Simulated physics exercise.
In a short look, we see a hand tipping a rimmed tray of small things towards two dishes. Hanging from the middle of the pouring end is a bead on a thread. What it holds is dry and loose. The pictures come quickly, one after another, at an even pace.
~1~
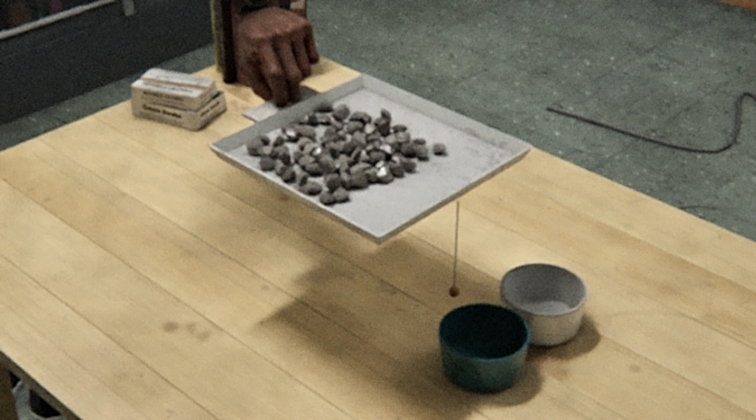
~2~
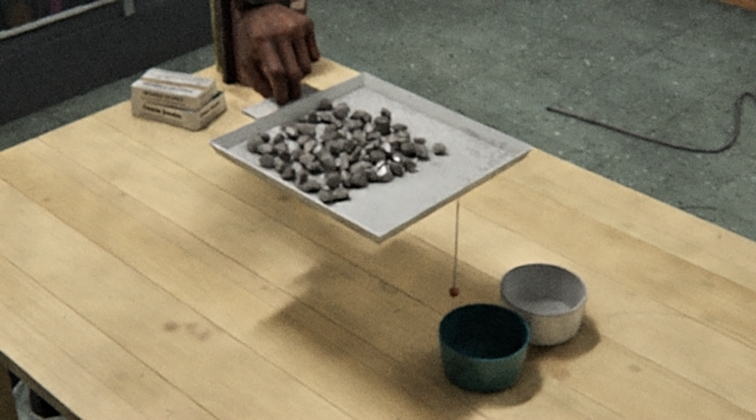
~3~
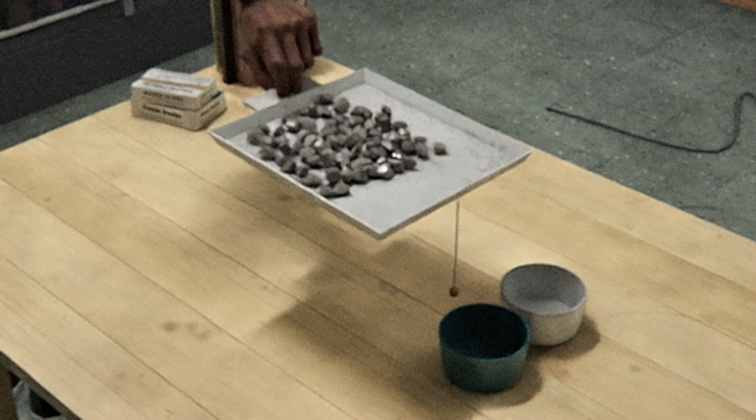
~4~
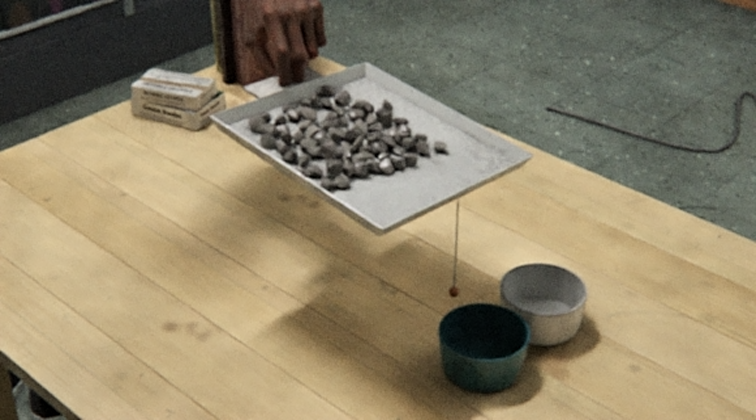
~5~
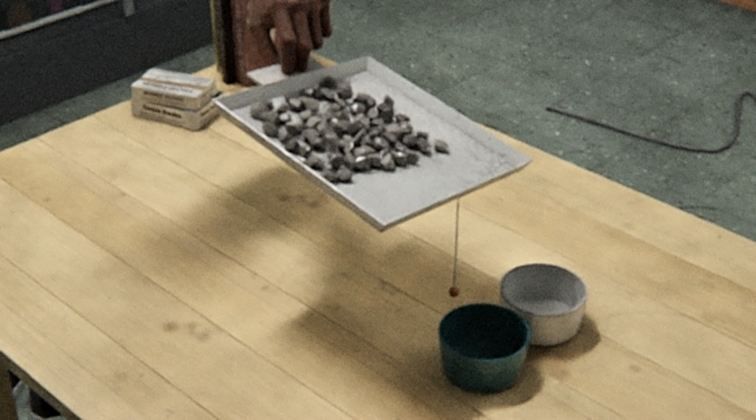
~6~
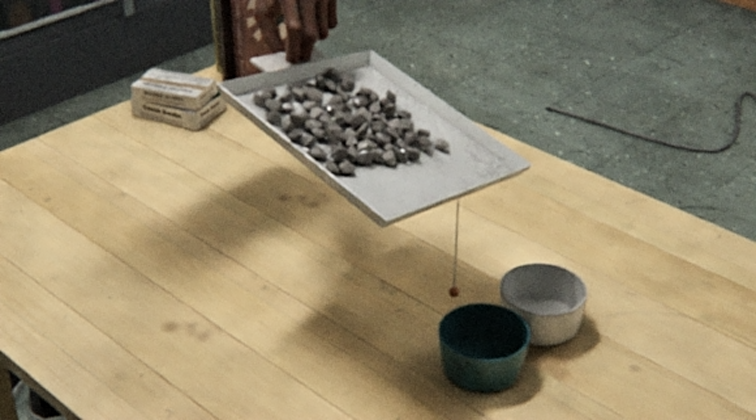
A hand slowly raises the back of a tray of gravel above two small bowls.
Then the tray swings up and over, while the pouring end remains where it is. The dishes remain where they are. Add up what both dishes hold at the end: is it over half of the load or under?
The load mostly goes elsewhere.
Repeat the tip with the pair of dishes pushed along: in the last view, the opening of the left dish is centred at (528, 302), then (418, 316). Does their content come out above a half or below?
Shy of half, then shy of half.
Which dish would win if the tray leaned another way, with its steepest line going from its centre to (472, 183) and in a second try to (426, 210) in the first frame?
Number one favours the right of the two; number two favours the left of the two.
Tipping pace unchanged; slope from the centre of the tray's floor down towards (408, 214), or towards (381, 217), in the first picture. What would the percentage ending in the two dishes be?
For the first it's near 0 %, for the second near 0 %.
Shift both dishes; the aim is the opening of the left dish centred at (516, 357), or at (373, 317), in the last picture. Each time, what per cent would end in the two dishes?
Roughly 0% the first time and 0% the second time.
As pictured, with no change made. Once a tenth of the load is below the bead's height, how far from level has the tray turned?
About 60°.
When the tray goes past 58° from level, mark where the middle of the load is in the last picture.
The middle of the pieces sits at roughly (498, 177).
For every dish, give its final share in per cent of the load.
The left dish has 0 per cent, the right dish has 30.
Soon after the last picture, tray tipped steeply; about two thirds on the tray; a small part in the right dish; a stray few outside both; about a quarter in the air.
A little later, tray tipped right over; a stray few on the tray; a stray few in the left dish; about a third in the right dish; about half outside both; a small part in the air.
Later still, tray tipped past a quarter turn; a stray few in the left dish; about a third in the right dish; about two thirds outside both.
At rest, tray tipped past a quarter turn; a stray few in the left dish; about a third in the right dish; about two thirds outside both.
